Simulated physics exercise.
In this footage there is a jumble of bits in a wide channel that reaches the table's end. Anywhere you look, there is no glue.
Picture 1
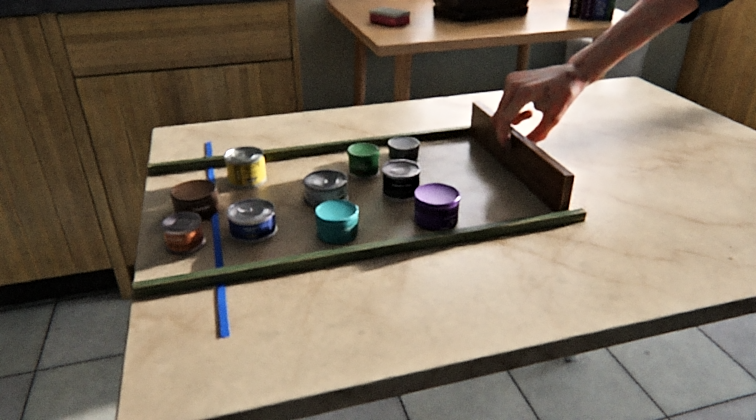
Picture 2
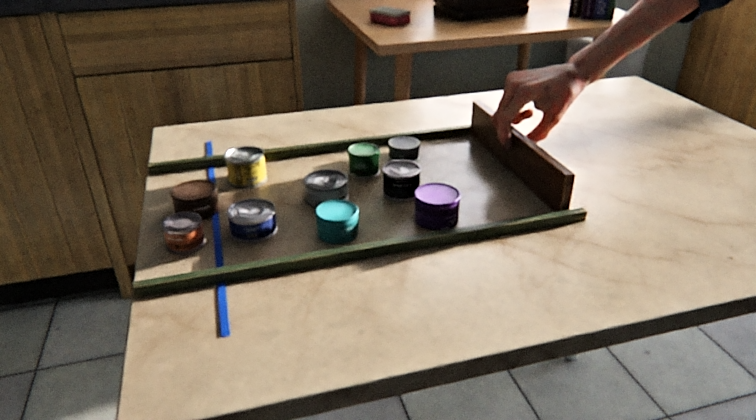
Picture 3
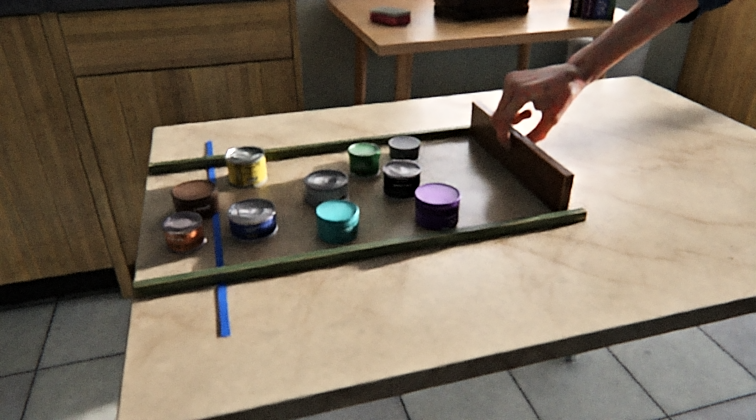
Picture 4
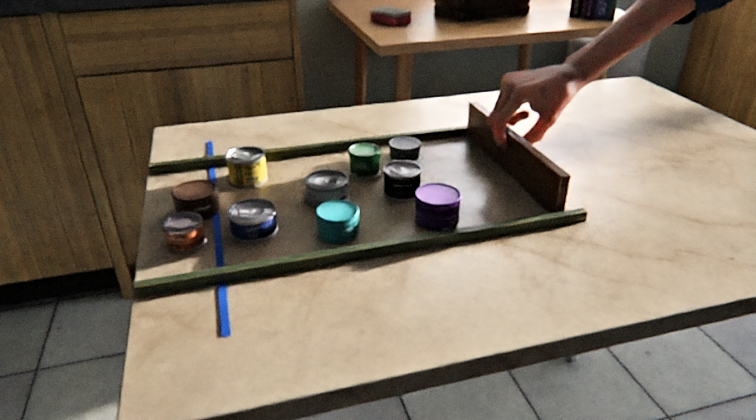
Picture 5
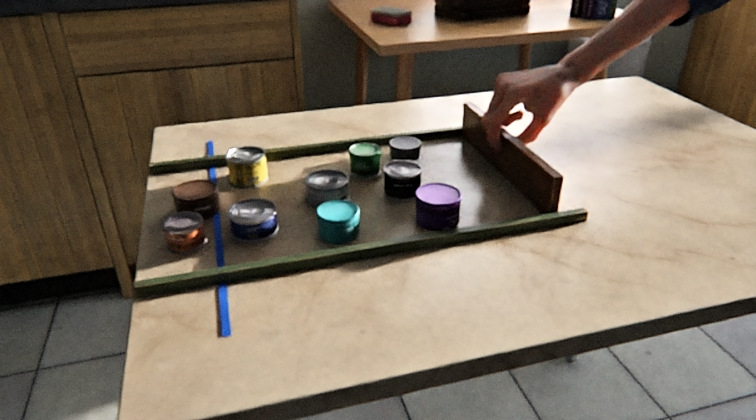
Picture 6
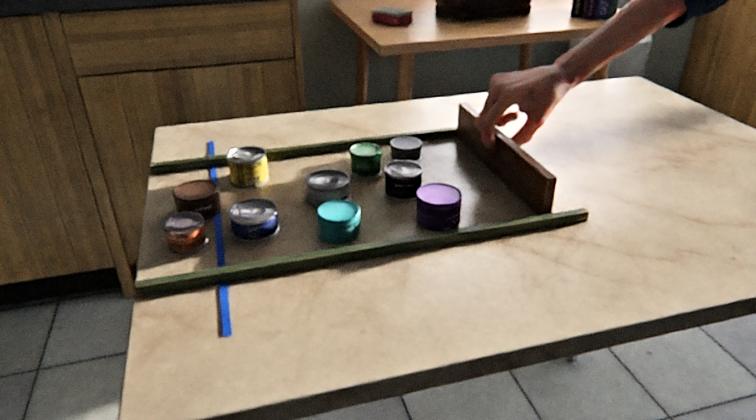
On a pale tabletop, a hand held a wooden board upright at the right of a channel of colourful tins and tubs, then slid it slightly left while the containers stayed practically still.
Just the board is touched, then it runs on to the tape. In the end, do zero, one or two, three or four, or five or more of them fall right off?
One or two of them do.
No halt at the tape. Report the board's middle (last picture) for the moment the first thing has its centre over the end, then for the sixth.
At (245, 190) for the first, at (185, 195) for the sixth.
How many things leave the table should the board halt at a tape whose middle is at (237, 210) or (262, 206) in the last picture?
Try 1: 1; try 2: 0.
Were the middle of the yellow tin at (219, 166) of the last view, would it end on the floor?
The yellow tin stays on.
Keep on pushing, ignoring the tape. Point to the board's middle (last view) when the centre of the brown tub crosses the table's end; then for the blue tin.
Roughly at (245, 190) and roughly at (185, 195).
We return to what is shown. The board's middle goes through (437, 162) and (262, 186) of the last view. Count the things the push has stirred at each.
Counts: 1 and 10.
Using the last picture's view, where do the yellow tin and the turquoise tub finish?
In the last picture the first middle sits at (160, 179) and the other at (143, 264).
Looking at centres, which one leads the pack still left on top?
It's the turquoise tub.
Soon after, none off yet; orange tin at rest near (186, 232); brown tub at rest near (198, 200); blue tin at rest near (254, 220).
After that, none off yet; orange tin at rest near (186, 232); brown tub at rest near (198, 200); blue tin at rest near (251, 220).
In the end, the number that fall off is one or two; gone, brown tub and orange tin.
